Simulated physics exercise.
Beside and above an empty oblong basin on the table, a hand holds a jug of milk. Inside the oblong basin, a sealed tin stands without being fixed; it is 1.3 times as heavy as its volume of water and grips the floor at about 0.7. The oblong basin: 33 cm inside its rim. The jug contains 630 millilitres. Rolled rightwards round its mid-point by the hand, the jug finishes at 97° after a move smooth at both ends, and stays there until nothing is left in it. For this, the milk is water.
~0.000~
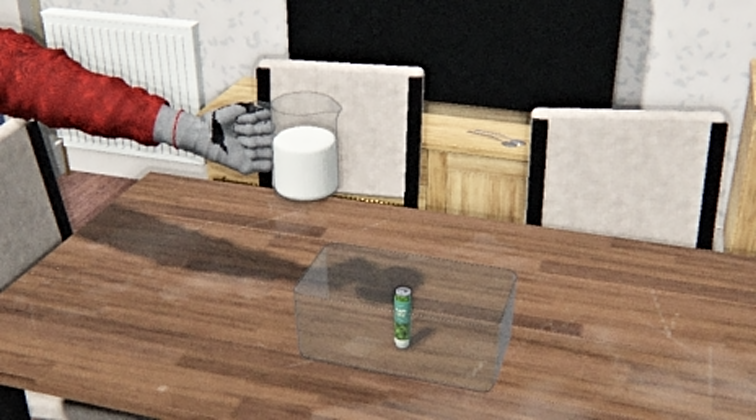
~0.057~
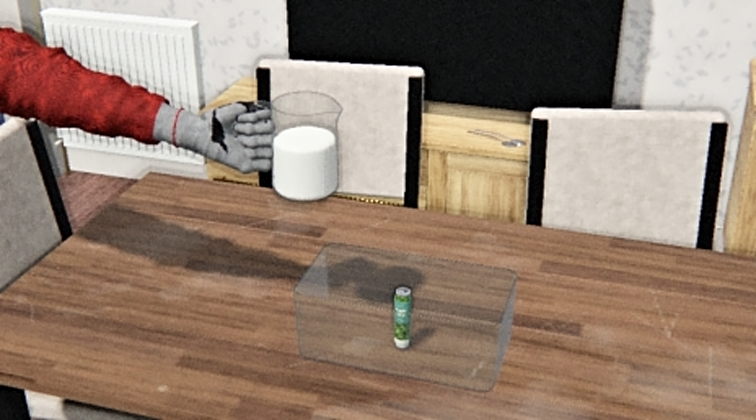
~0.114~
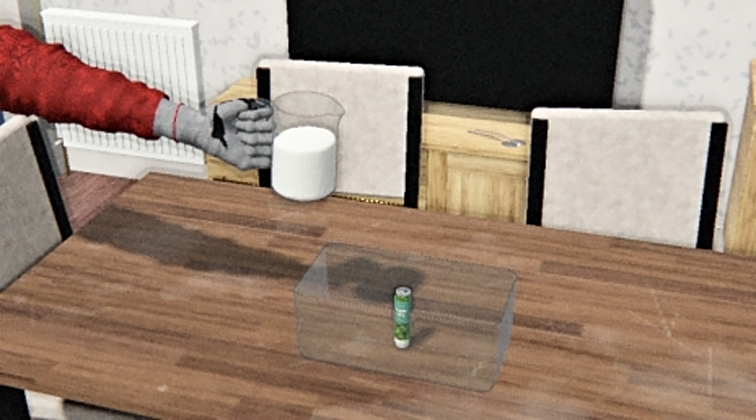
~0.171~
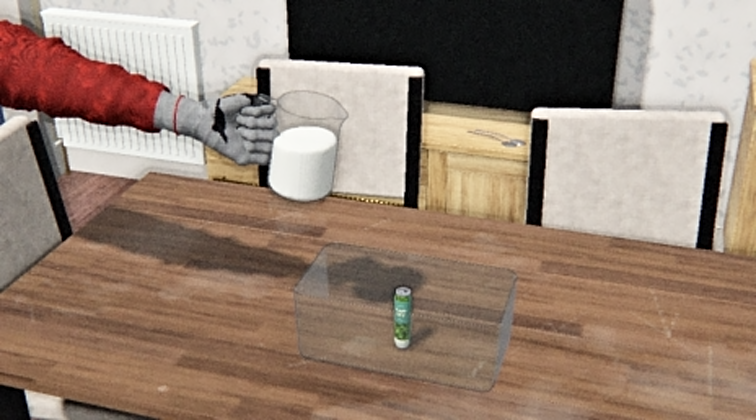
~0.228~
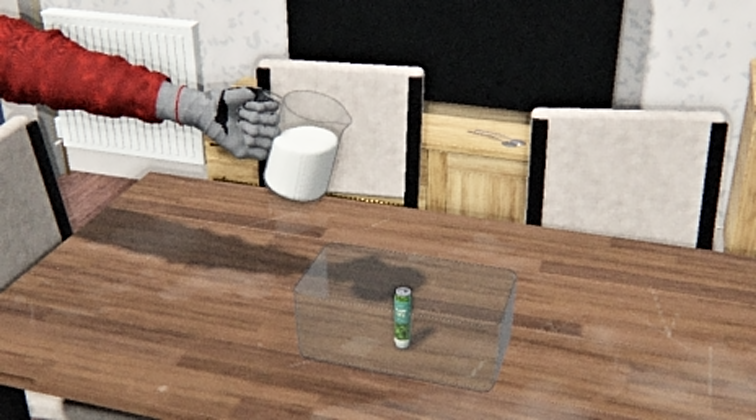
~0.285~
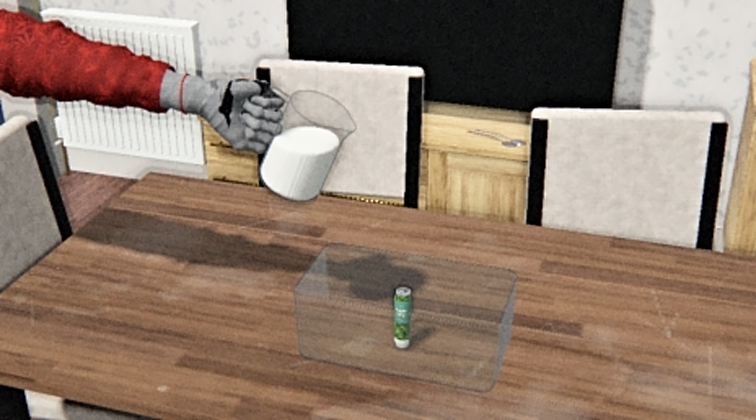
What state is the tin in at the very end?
It never tumbles.
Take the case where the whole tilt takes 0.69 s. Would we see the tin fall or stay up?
The tin stays on its base.
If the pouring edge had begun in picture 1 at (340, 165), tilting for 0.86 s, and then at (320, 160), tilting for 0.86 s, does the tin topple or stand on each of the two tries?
Trial 1 - tin tips; trial 2 - tin stays standing.
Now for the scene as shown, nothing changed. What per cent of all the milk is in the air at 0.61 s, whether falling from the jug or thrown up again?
Roughly 7 %.
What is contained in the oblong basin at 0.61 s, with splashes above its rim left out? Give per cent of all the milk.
0 %, more or less.
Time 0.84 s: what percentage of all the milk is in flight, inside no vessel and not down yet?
32 in a hundred, give or take.
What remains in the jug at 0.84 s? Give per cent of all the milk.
50 %.
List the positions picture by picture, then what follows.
Tilt 0°; pouring edge (341, 109); surface from (277, 134) to (335, 141); the oblong basin's rim runs from (310, 267) to (509, 299); the tin's top is at (403, 294), in the first frame.
Tilt 1°; pouring edge (342, 110); surface from (278, 134) to (335, 141), in the second frame.
Tilt 4°; pouring edge (344, 112); surface from (278, 135) to (335, 141), in the third frame.
Tilt 9°; pouring edge (348, 116); surface from (278, 135) to (336, 141), in the fourth frame.
Tilt 16°; pouring edge (352, 122); surface from (277, 136) to (337, 142), in the fifth frame.
Tilt 24°; pouring edge (356, 130); surface from (274, 140) to (339, 143), in the sixth frame.
Then, 0.61 s in, the tilt is 78° and 93 per cent is still to pour; the tin stands where it began.
Then, 0.84 s in, the tilt is 97° and 49 per cent is still to pour; the tin stands where it began.
Then, 1.09 s in, the tilt is 97° and 18 per cent is still to pour; the tin stands where it began.
Then, 1.36 s in, the tilt is 97° and 6 per cent is still to pour; the tin stands where it began.
Finally, the tin stands where it began.
